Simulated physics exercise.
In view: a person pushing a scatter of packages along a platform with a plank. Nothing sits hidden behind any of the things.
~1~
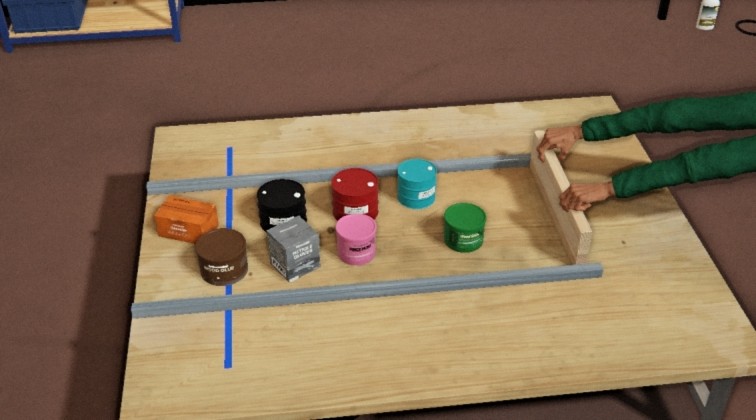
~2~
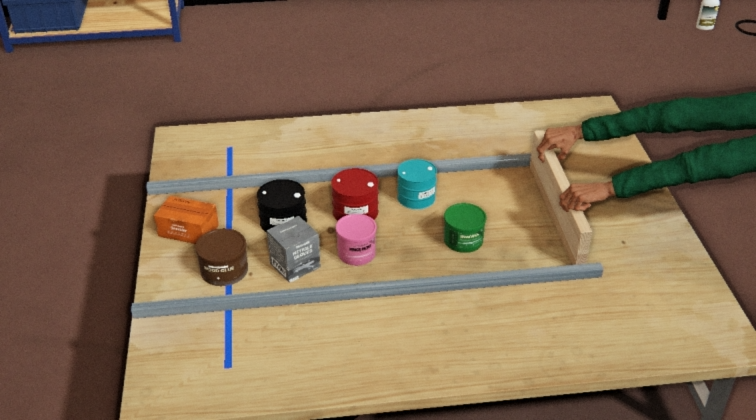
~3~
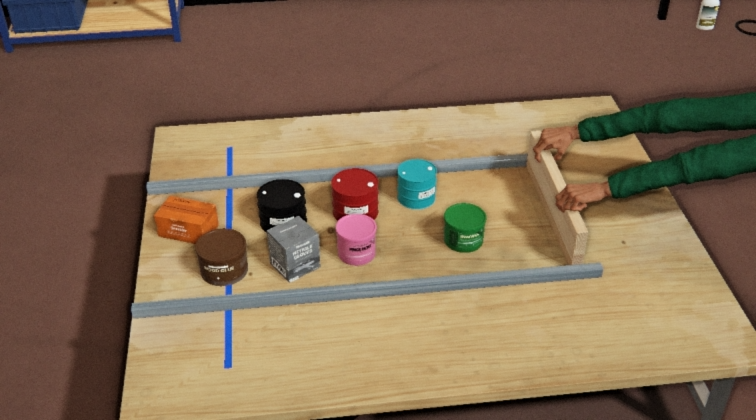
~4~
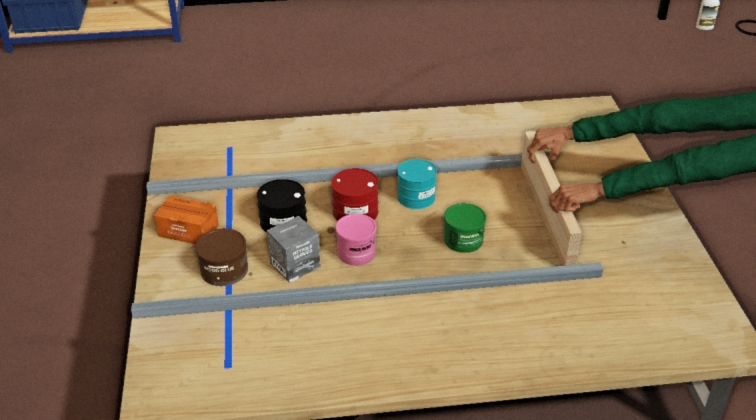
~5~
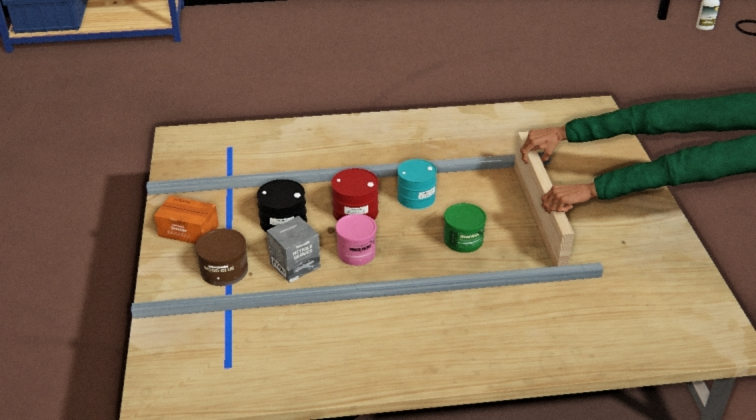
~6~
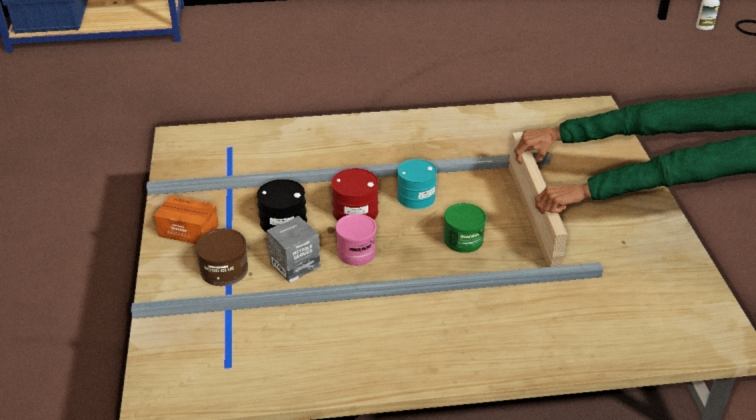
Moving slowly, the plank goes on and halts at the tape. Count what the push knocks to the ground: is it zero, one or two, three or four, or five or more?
The push is going to send one or two over the edge.
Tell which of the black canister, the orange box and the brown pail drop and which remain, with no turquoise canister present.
As for the black canister, it keeps its place; the orange box ends up below; the brown pail keeps its place.
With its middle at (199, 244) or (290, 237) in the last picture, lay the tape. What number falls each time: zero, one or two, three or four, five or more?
Three or four; zero.
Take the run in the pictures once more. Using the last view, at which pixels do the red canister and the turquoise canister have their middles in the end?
They come to rest around (204, 219) and (208, 194).
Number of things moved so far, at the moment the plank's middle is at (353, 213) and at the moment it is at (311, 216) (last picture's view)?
Respectively 7 and 8.
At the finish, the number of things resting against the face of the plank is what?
The count in contact is 4.
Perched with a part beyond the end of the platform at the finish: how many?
It's 1.
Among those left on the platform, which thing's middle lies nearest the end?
Foremost, the black canister.
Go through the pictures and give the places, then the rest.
The first frame shows orange box (187, 220); brown pail (223, 257); black canister (282, 207); plank (558, 197); tape (229, 242).
The second frame shows brown pail (223, 257); turquoise canister (417, 184).
The third frame shows black canister (282, 207); pink pail (356, 240).
The fourth frame shows orange box (187, 220); plank (549, 197).
The fifth frame shows brown pail (223, 257); red canister (355, 197).
The sixth frame shows orange box (187, 220); brown pail (223, 257); black canister (282, 207); plank (535, 198); tape (229, 242).
A little later, none off yet; orange box at rest near (187, 220); brown pail at rest near (223, 257); black canister at rest near (282, 207).
When it is over, the number that fall off is one or two; down, brown pail and orange box.
